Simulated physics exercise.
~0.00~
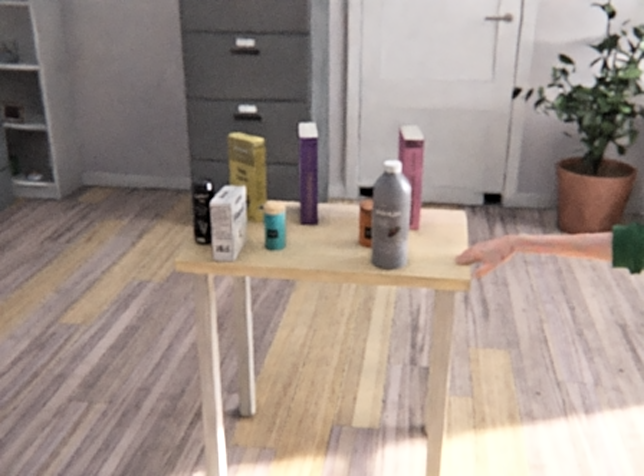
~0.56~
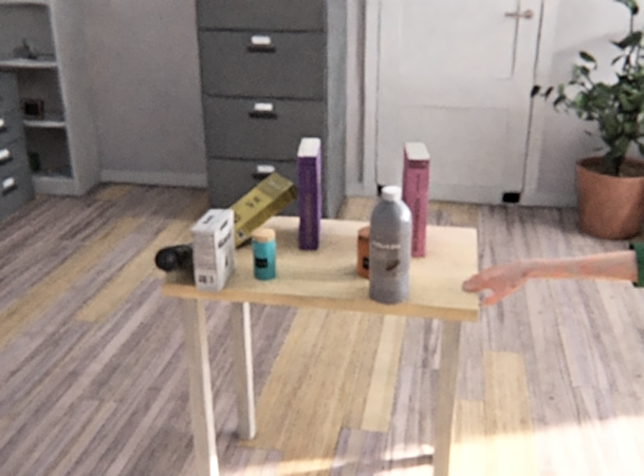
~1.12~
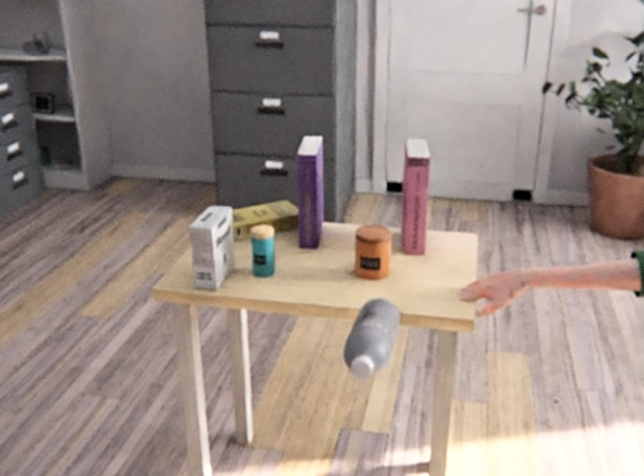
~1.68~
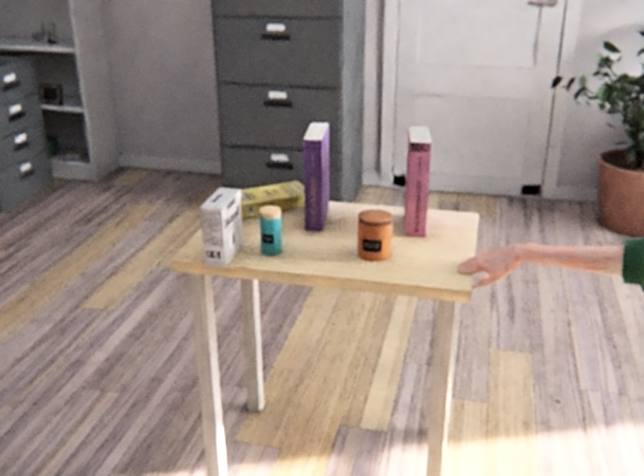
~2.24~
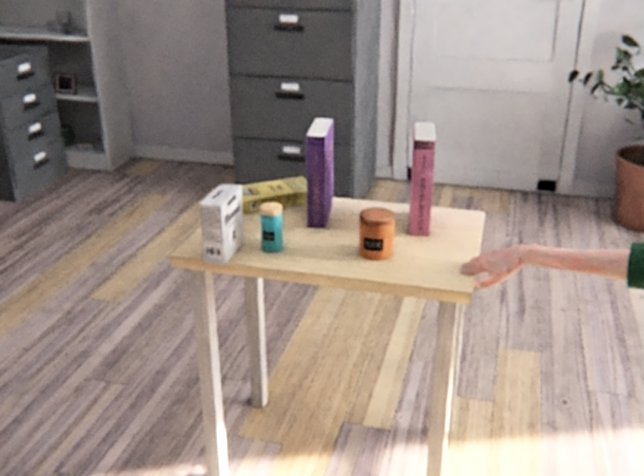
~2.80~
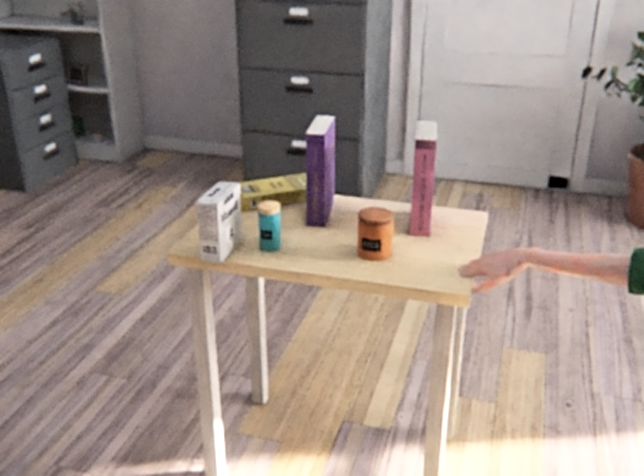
Side table jolted by a hand at its right edge, yellow packet toppling, black can and grey bottle falling off, five items standing.
